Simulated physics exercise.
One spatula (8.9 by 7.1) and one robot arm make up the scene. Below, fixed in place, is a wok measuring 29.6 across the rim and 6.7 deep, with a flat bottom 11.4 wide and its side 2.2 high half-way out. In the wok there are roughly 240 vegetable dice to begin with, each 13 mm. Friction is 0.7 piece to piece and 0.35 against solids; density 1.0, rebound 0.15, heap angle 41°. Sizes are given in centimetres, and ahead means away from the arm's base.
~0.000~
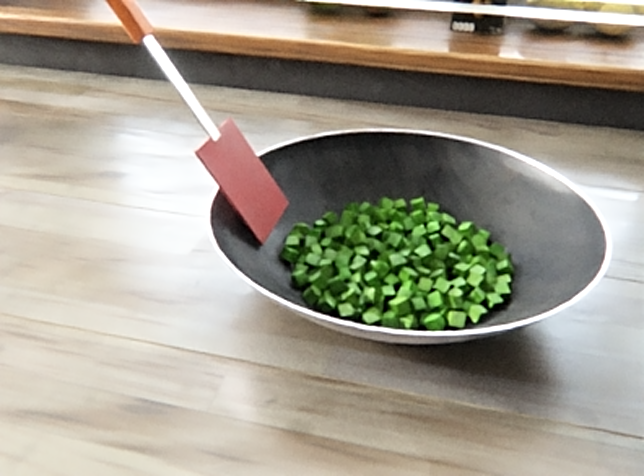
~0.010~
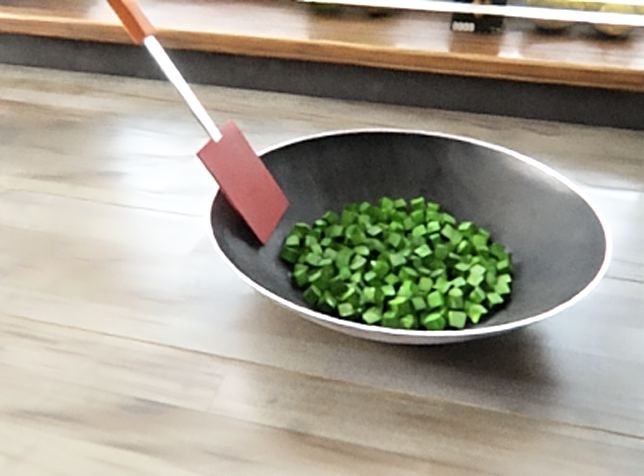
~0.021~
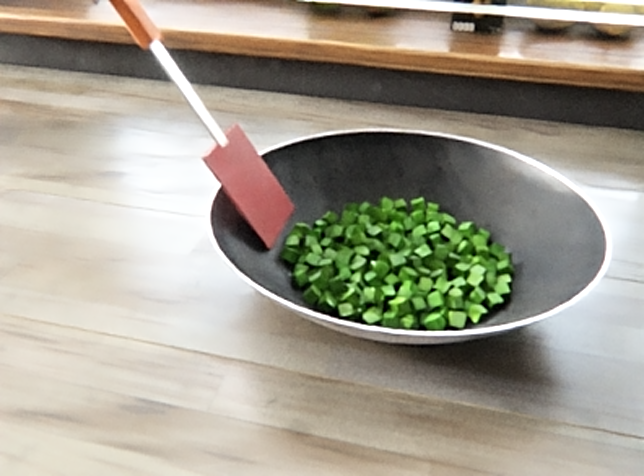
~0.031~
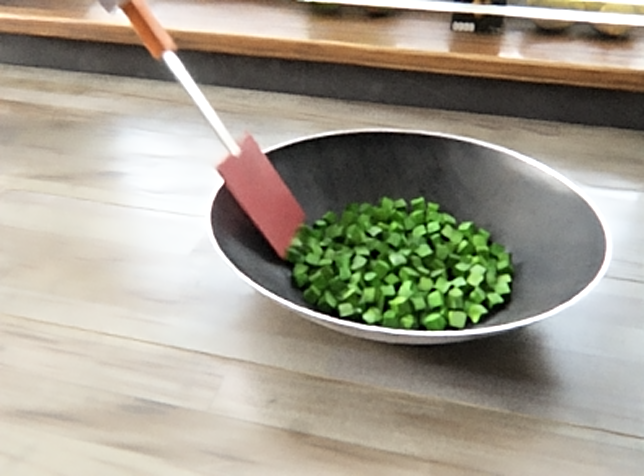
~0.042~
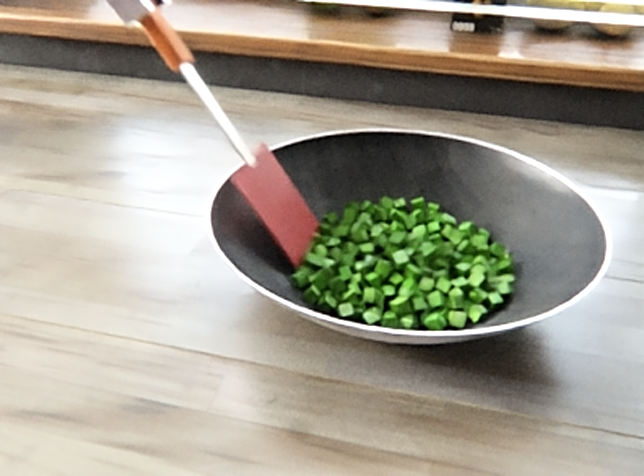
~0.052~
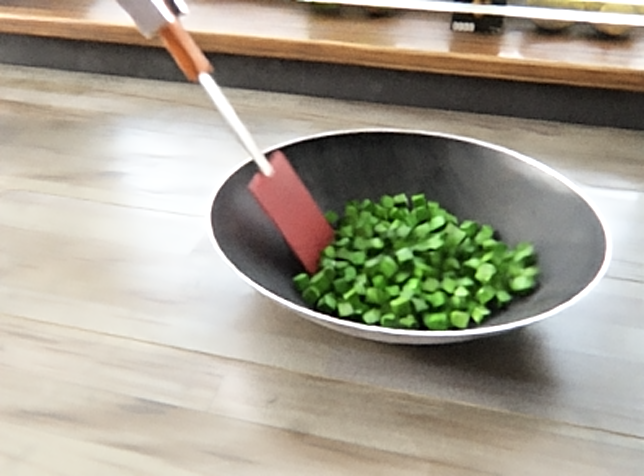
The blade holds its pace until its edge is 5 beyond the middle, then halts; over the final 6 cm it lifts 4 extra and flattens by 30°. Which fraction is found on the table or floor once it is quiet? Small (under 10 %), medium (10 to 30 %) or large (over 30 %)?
Medium.
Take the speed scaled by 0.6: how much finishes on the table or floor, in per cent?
Around 5 percent would finish on the table or floor.
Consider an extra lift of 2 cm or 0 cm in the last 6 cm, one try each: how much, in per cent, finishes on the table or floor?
It works out to some 10 per cent for the first setting and some 15 per cent for the second.
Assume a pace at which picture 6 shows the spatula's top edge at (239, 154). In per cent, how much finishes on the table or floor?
Some 0 percent.
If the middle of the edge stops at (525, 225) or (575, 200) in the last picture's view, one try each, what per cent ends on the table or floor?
20 % and 50 %.
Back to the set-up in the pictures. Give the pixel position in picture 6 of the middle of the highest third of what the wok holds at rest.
Somewhere around (516, 258) in the last picture.
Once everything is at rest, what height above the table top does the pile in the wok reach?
Height at the end: Around 6.5 cm.
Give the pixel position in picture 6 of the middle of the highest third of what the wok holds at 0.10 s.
I'd put it somewhere near (511, 252).
By 0.08 s, sloping 56°, highest piece 7 above the table; 238 in the wok.
By 0.10 s, sloping 47°, highest piece 10 above the table; 232 in the wok, 6 on the blade or in flight.
By 0.32 s, sloping 26°, highest piece 13 above the table; 203 in the wok, 13 on the table or floor, 22 on the blade or in flight.
By 1.37 s, sloping 26°, highest piece 8 above the table; 203 in the wok, 35 on the table or floor.
Final count, 203 in the wok, 35 on the table or floor. That is 15 % on the table or floor.
